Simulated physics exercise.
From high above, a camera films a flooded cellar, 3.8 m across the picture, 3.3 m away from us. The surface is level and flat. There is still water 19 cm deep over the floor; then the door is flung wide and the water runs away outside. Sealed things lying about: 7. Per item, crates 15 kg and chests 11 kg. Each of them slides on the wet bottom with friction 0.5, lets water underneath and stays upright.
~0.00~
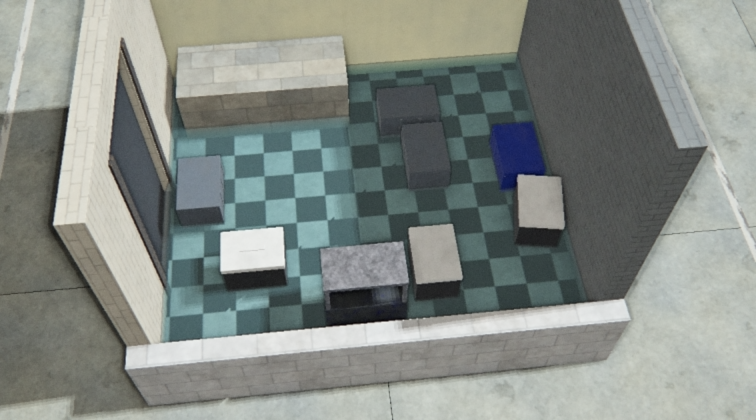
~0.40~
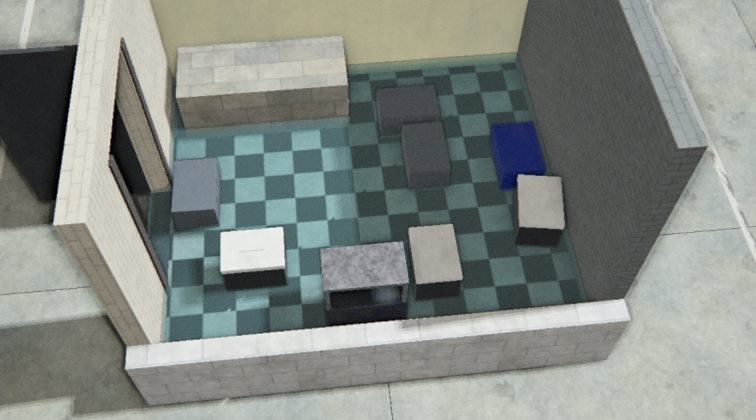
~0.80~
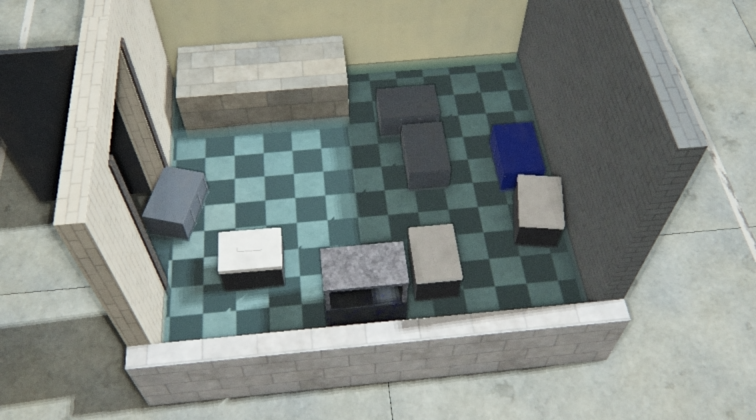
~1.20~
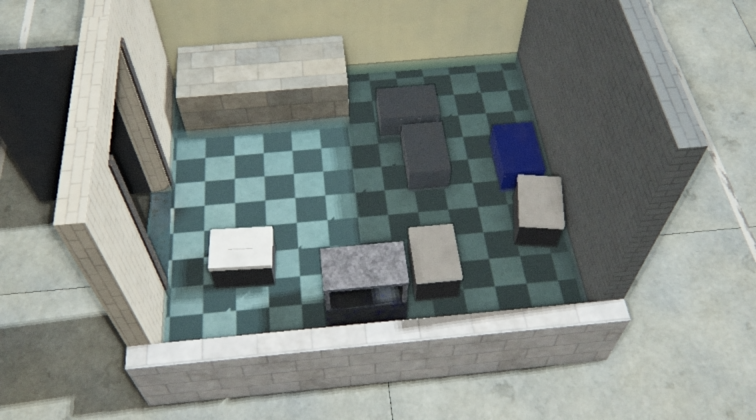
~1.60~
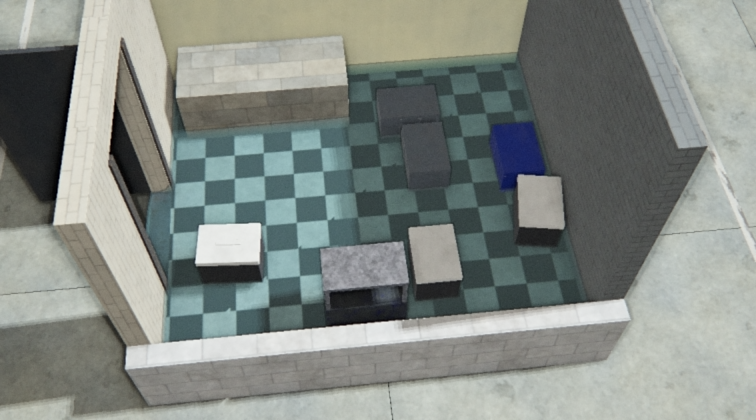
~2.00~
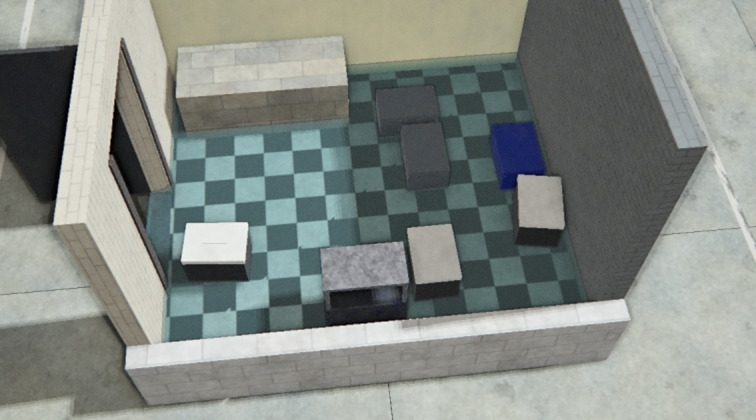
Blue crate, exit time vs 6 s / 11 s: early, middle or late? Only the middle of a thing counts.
Oh, that one's out only past the later deadline, if at all.
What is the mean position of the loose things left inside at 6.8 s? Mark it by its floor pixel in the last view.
At about (397, 207).
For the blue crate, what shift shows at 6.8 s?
Roughly 30 centimetres by that point.
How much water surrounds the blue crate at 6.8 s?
Around 13 cm.
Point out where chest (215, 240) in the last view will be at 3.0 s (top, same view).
About (161, 237), give or take.
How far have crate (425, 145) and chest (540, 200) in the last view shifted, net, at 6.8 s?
Distances, as listed: 120 cm then 20 cm.
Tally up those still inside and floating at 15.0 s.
4.
After 3.0 s the blue crate is near (515, 148), 0.0 m from its start, afloat; 1 of 7 are out; 6 afloat.
After 6.8 s the blue crate is near (494, 161), 0.3 m from its start, afloat; 2 of 7 are out; 5 afloat.
After 11.0 s the blue crate is near (481, 165), 0.4 m from its start, afloat; 2 of 7 are out; 5 afloat.
After 15.0 s the blue crate is near (454, 169), 0.7 m from its start, afloat; 3 of 7 are out; 4 afloat.
